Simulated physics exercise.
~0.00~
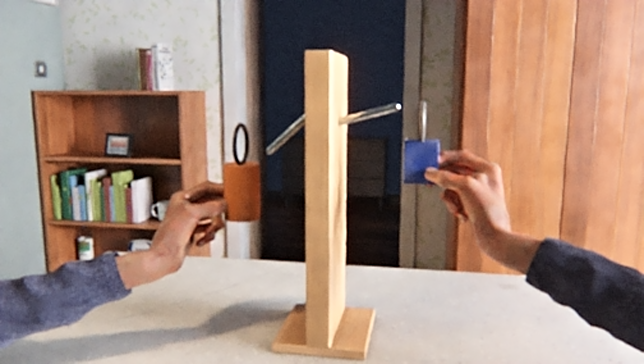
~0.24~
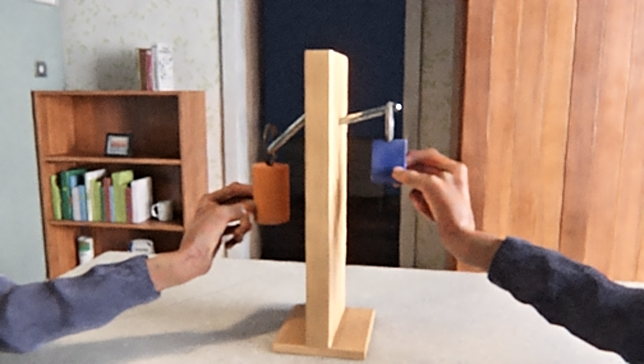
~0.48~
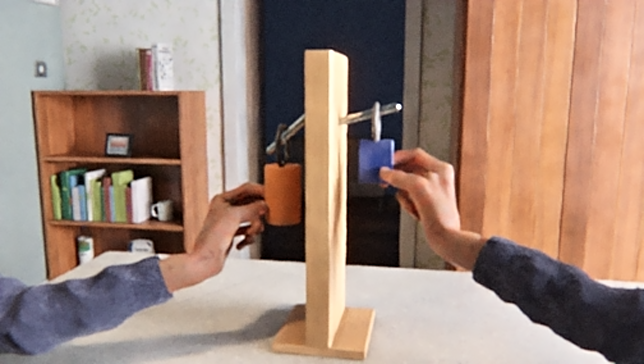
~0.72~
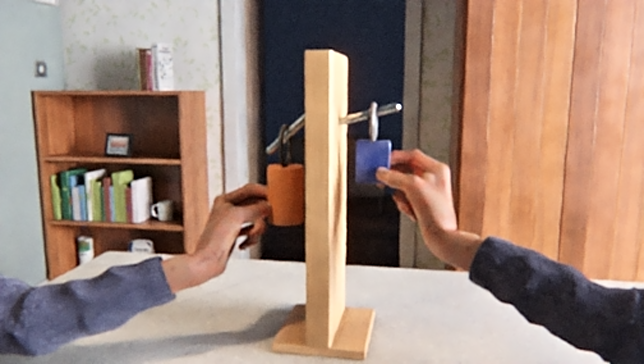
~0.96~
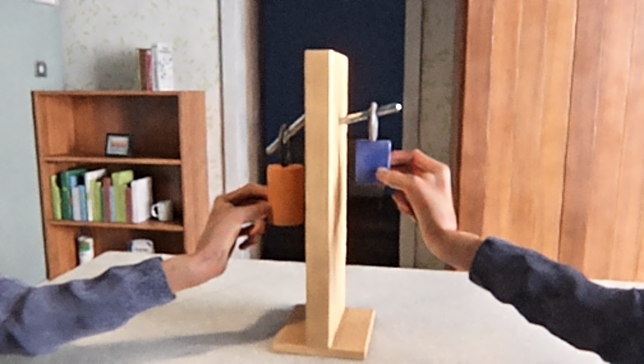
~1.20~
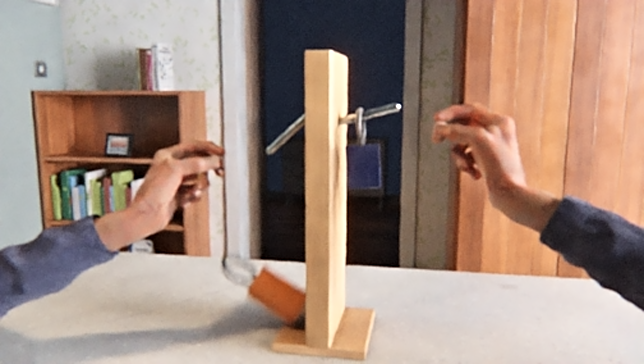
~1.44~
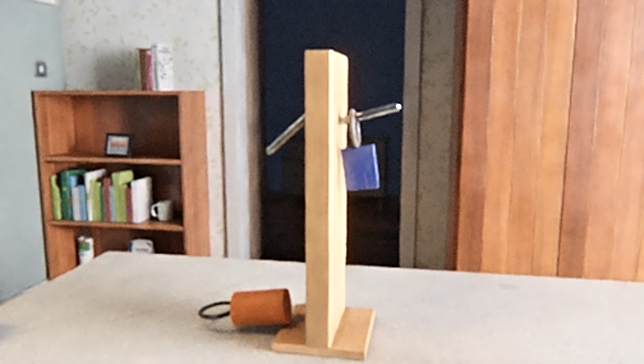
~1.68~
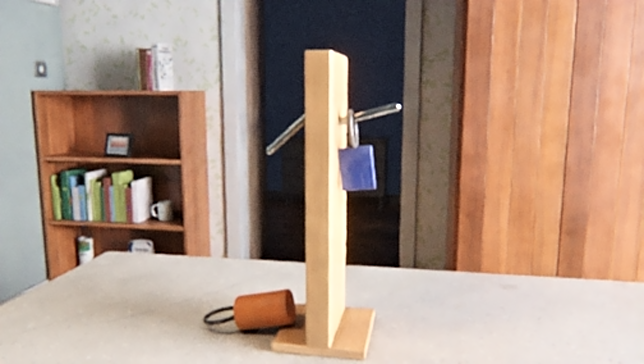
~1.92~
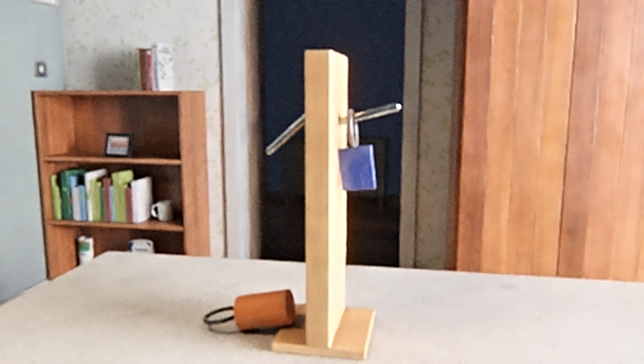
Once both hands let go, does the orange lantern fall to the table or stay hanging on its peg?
The orange lantern slips down and ends up lying on its side on the table, while the blue tag stays hanging on the right.
